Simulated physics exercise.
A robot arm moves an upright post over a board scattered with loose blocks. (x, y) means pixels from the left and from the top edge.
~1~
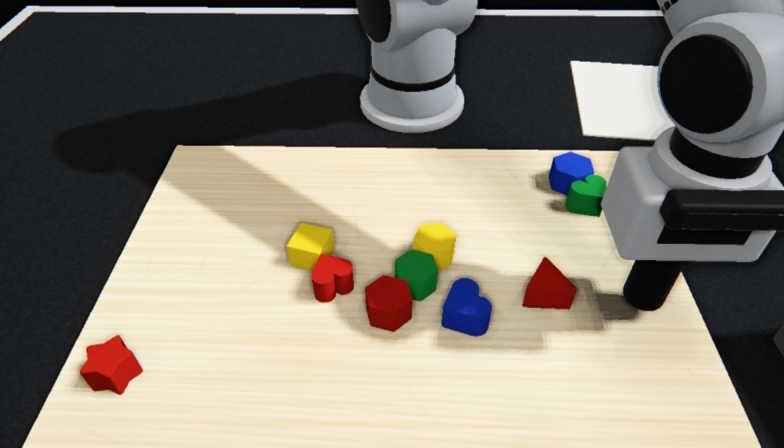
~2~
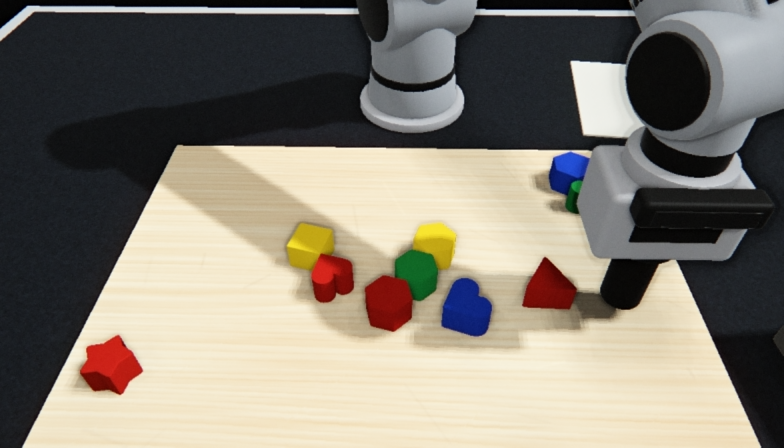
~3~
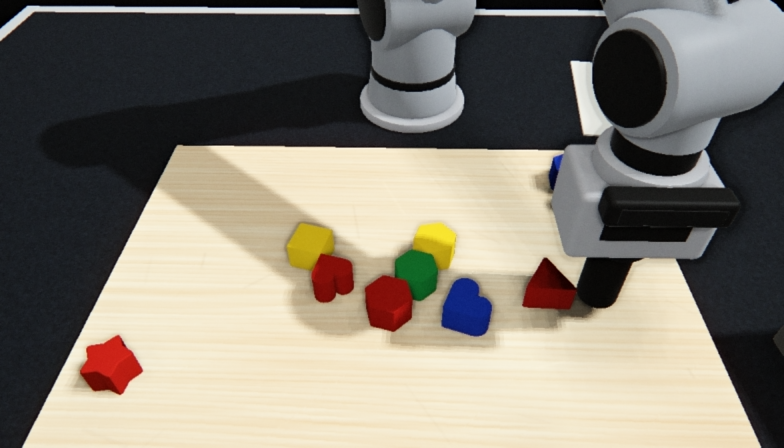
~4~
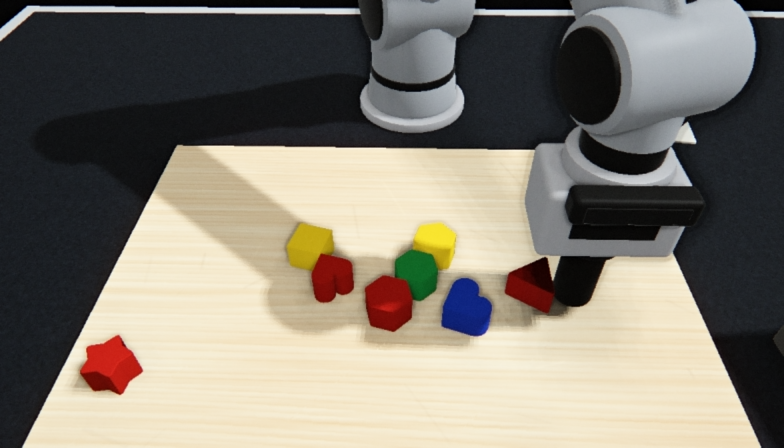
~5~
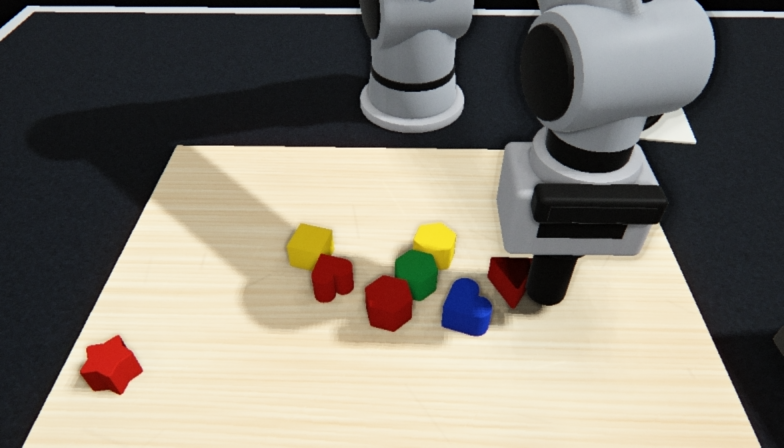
The video shows a robot arm moving a dark upright post leftward over a light wooden board scattered with colourful blocks; the post reaches the red triangular piece and pushes it left toward the blue heart block.
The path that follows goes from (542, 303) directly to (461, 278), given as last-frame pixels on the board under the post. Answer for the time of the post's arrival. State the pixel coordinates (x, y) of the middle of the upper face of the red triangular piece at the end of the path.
Near (448, 236).
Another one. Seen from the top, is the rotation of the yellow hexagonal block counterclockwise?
Yes, that is what happens.
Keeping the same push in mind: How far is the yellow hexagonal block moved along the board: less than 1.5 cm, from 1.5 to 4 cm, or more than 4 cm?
Overall it shifts between 1.5 and 4 cm.
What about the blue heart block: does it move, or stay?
By the last moment of the path, the blue heart block has stayed put.
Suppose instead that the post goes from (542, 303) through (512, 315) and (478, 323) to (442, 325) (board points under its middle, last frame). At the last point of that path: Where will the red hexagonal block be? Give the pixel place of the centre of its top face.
About (362, 291).
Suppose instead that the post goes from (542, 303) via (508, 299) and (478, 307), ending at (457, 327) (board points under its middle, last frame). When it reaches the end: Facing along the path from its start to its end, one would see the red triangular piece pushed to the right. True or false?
That claim is true.
On the path given first. Halfway along, post (502, 279); red triangular piece (476, 253), turned 20° clockwise.
At the end, post (462, 267); yellow hexagonal block (415, 226), turned 35° anticlockwise; blue heart block in place; red triangular piece (448, 236), turned 45° clockwise.
